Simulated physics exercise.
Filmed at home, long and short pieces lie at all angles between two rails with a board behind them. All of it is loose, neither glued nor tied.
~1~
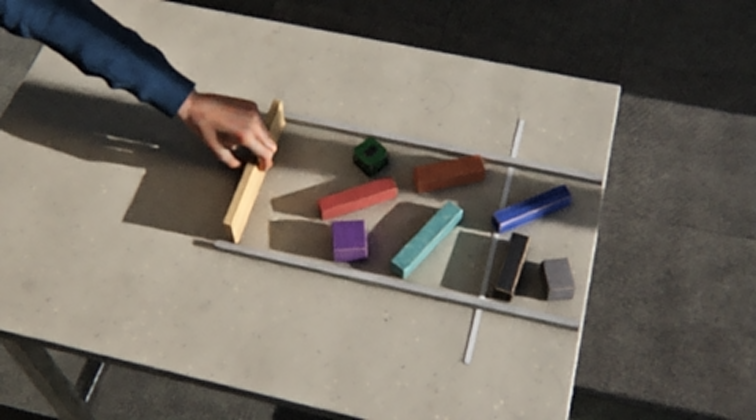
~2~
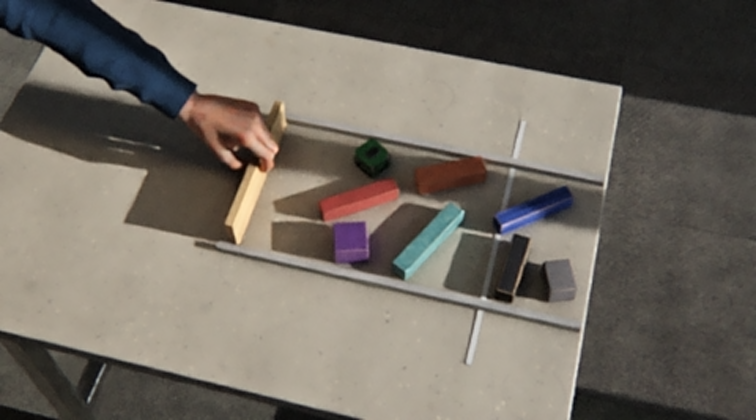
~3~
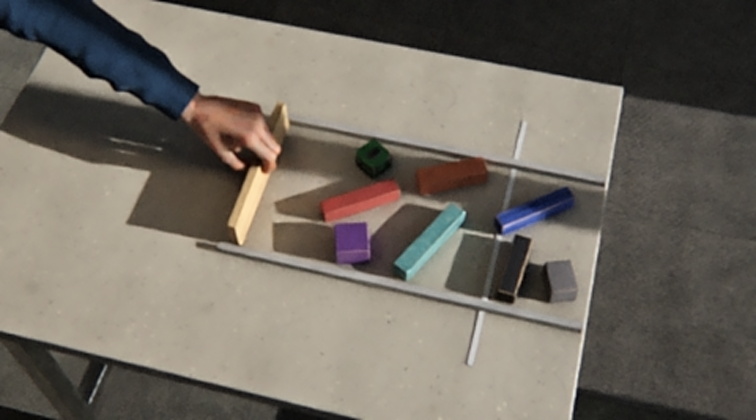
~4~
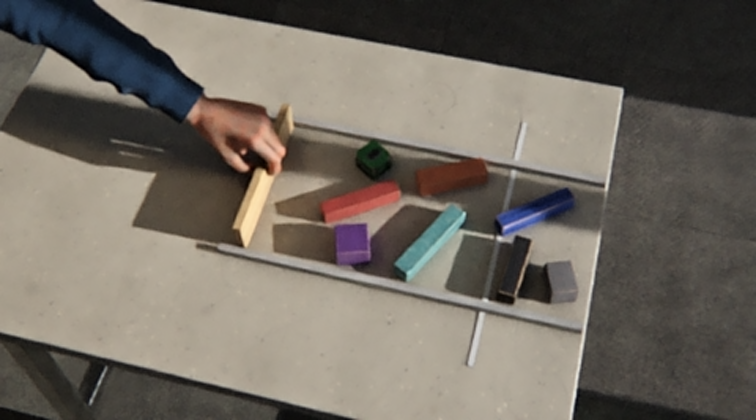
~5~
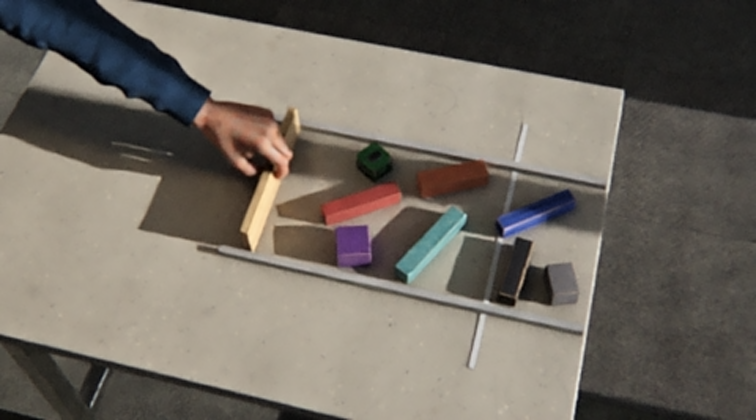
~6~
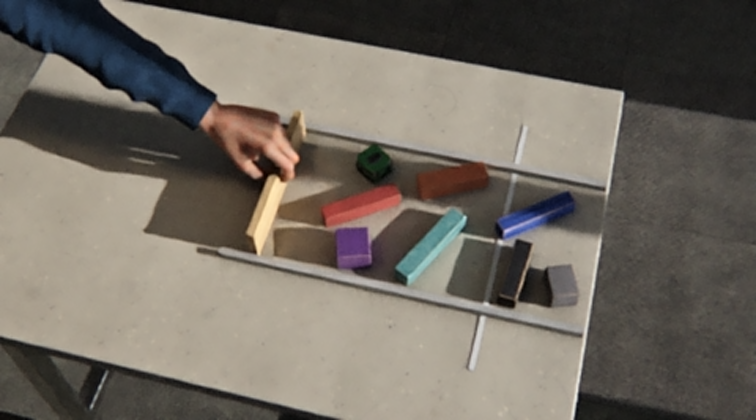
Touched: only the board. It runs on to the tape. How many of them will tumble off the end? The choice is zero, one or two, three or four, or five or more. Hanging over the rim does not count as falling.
Seems none of them come crashing down.
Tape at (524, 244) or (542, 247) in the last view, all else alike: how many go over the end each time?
1, then 3.
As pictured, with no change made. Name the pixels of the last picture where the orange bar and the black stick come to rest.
Near (573, 203) and (555, 279).
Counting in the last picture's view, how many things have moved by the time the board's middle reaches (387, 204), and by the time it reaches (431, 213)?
Tally: 5; 5.
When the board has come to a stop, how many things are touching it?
I count 3 of them.
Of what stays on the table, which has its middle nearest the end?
That would be the grey block.
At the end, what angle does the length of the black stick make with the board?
Somewhere near 15 degrees, I'd say.
Soon after, none off yet; grey block at rest near (561, 286); blue stick at rest near (535, 215); black stick at rest near (515, 273).
In the end, the number that fall off is zero.
